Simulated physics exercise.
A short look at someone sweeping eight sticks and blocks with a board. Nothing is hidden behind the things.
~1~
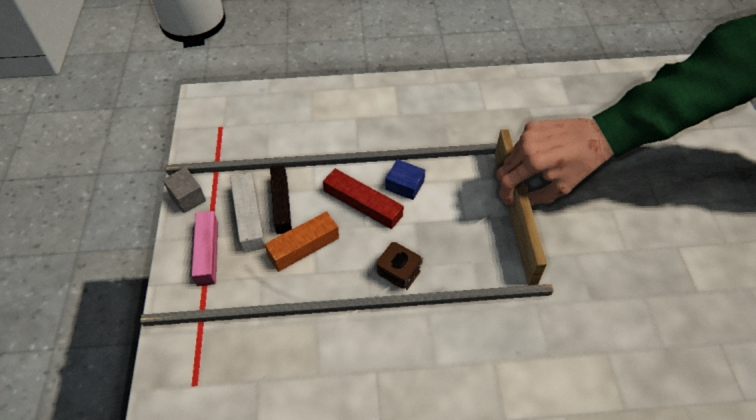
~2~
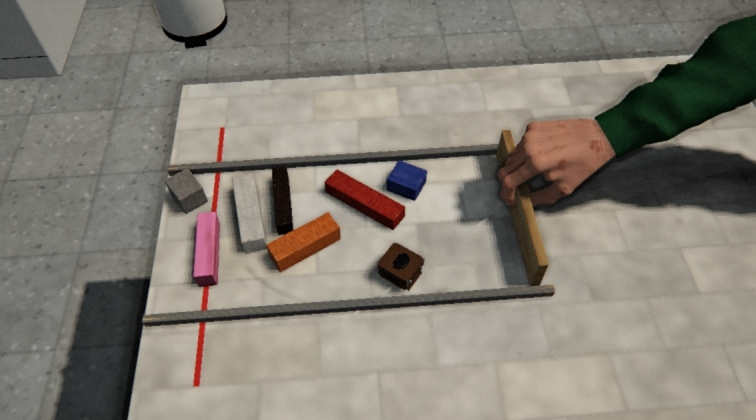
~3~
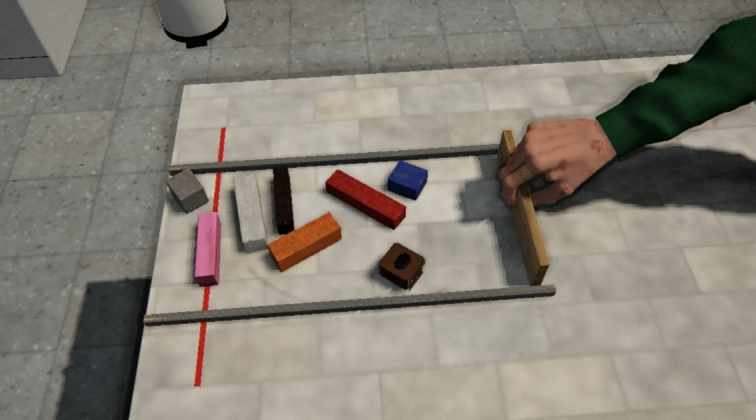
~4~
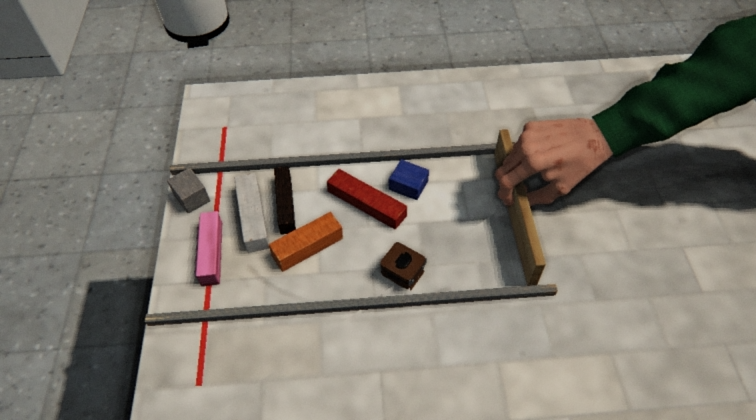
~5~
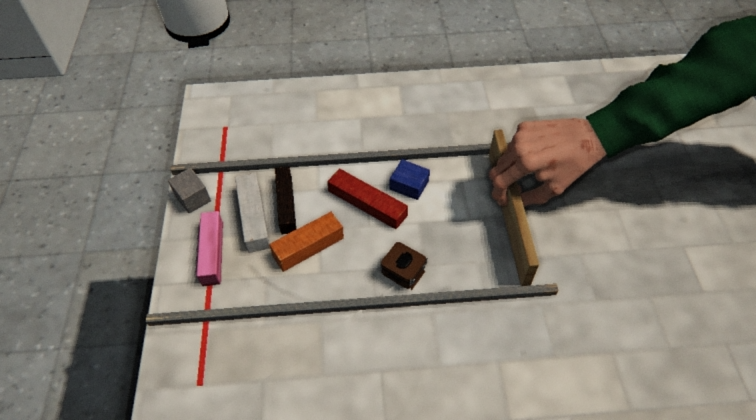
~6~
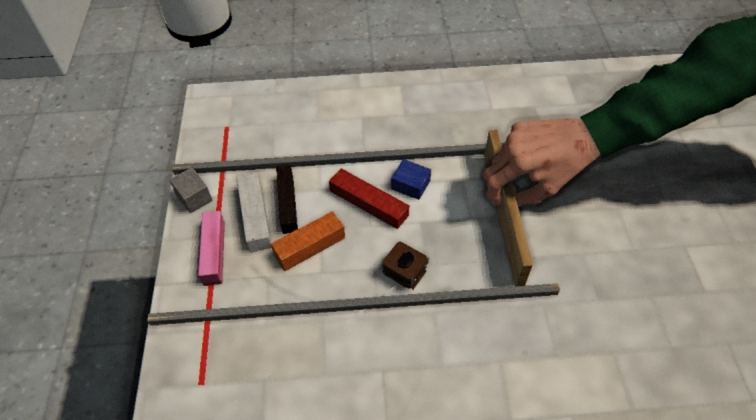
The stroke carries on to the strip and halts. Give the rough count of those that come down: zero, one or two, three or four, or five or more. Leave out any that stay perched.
The number that fall off is three or four.
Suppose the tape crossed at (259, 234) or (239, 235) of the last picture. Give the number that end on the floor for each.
Down on the floor: 1 and 2.
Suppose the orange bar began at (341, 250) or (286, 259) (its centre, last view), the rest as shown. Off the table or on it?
In that order, it survives; does not fall.
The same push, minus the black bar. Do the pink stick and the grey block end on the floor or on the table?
The pink stick is lost; the grey block falls.
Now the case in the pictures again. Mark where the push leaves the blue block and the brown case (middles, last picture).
The blue block stops around (198, 185); the brown case around (190, 294).
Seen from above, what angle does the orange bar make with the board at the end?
Some 40 degrees.
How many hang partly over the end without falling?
It comes to 2.
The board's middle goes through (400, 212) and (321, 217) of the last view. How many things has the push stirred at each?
First 3, then 6.
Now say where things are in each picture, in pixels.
In the first picture, grey block (185, 191); pink stick (205, 248); white bar (248, 212); board (518, 204); tape (210, 237).
In the second picture, pink stick (207, 249); orange bar (304, 242).
In the third picture, white bar (250, 212); board (521, 204).
In the fourth picture, grey block (189, 191); red bar (367, 199).
In the fifth picture, pink stick (211, 248); black bar (286, 199).
In the sixth picture, grey block (191, 190); pink stick (212, 248); white bar (254, 211); board (506, 204); tape (216, 237).
A little later, none off yet; grey block at rest near (191, 190); pink stick at rest near (212, 248); white bar at rest near (254, 211).
Next, none off yet; grey block at rest near (191, 190); pink stick at rest near (212, 248); white bar shifted a little near (243, 213).
Later still, none off yet; grey block tilted a little near (154, 193); pink stick shifted a little near (173, 254); white bar shifted about its own width near (193, 224).
When it is over, the number that fall off is three or four; down, black bar, white bar, pink stick and grey block.
